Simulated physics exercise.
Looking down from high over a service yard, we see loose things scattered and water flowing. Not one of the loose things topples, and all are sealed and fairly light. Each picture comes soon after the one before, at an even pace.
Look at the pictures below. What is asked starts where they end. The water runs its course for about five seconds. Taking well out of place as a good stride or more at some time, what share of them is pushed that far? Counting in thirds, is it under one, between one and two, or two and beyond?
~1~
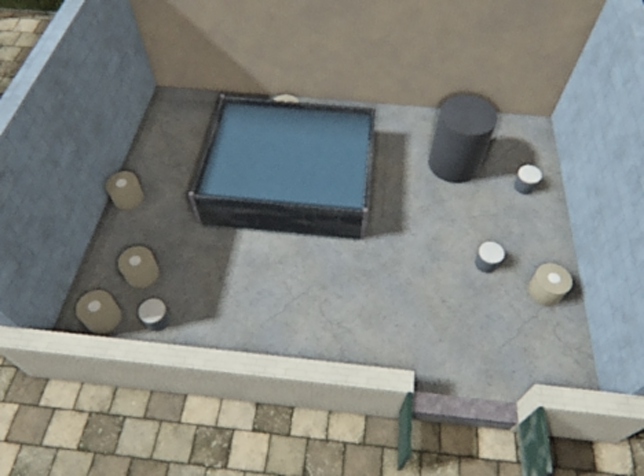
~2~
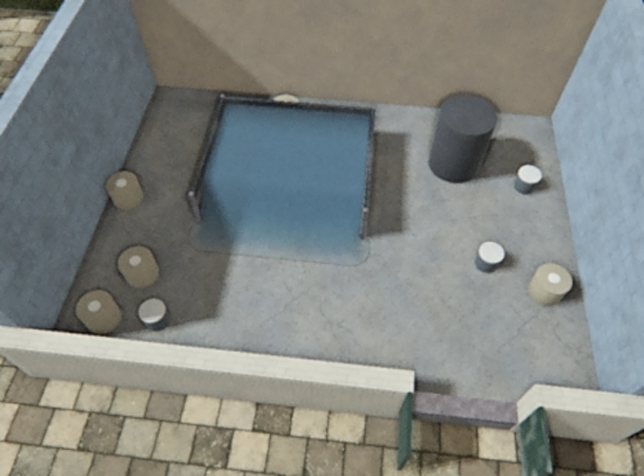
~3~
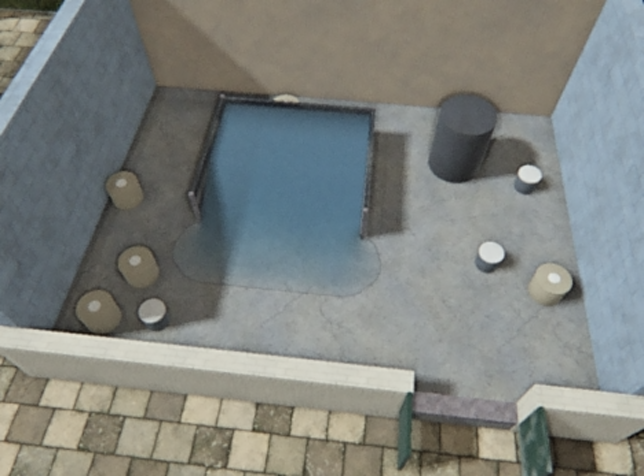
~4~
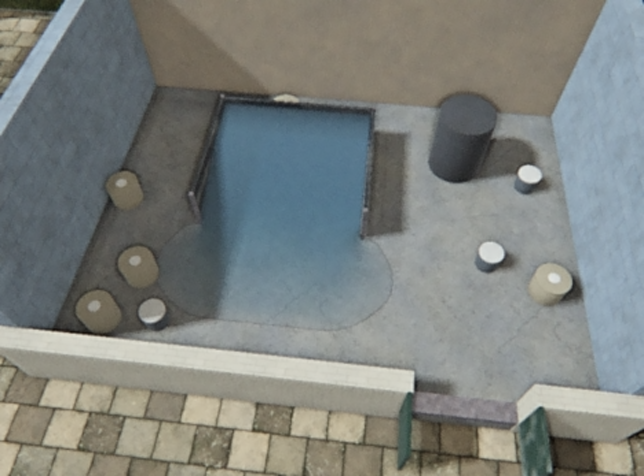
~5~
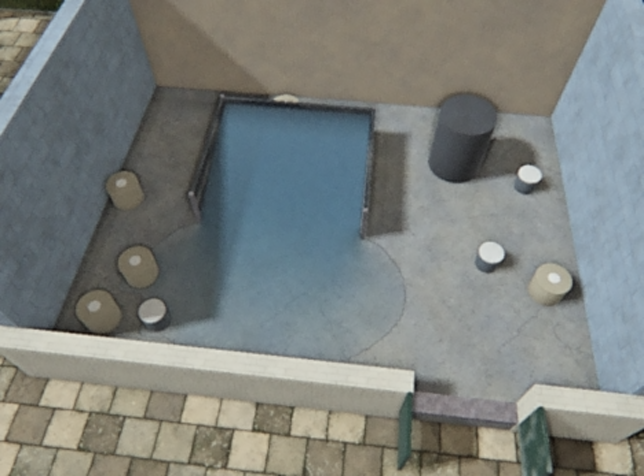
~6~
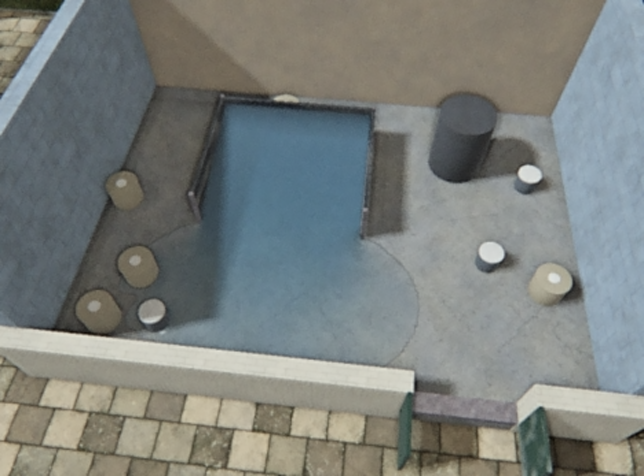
Band-wise it's the top band, two thirds or more.
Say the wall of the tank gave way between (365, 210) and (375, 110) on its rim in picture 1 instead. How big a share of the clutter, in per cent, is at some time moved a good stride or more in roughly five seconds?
That should be close to 40 percent.
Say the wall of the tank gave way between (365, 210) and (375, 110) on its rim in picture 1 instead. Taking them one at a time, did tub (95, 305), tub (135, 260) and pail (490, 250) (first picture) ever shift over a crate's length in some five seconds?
Fell short, fell short, went past that.
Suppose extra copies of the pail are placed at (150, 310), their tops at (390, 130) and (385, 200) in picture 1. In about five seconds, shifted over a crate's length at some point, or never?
Outcome per entry: Stays where it is / stays where it is.
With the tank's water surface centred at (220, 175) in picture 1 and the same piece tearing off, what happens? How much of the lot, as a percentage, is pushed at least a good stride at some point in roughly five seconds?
Some 90 per cent, I'd say.
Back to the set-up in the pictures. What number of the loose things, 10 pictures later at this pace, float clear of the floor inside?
1 in all.
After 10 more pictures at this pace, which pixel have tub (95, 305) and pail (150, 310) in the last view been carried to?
(83, 272) and (50, 311), roughly.
A moment on, 0 of 8 are well off their spots; 1 afloat.
Next, 2 of 8 are well off their spots; 1 afloat.
Later, 4 of 8 are well off their spots; 2 afloat.
In the end, 7 of 8 are well off their spots, and 7 have been at some point; 1 afloat.
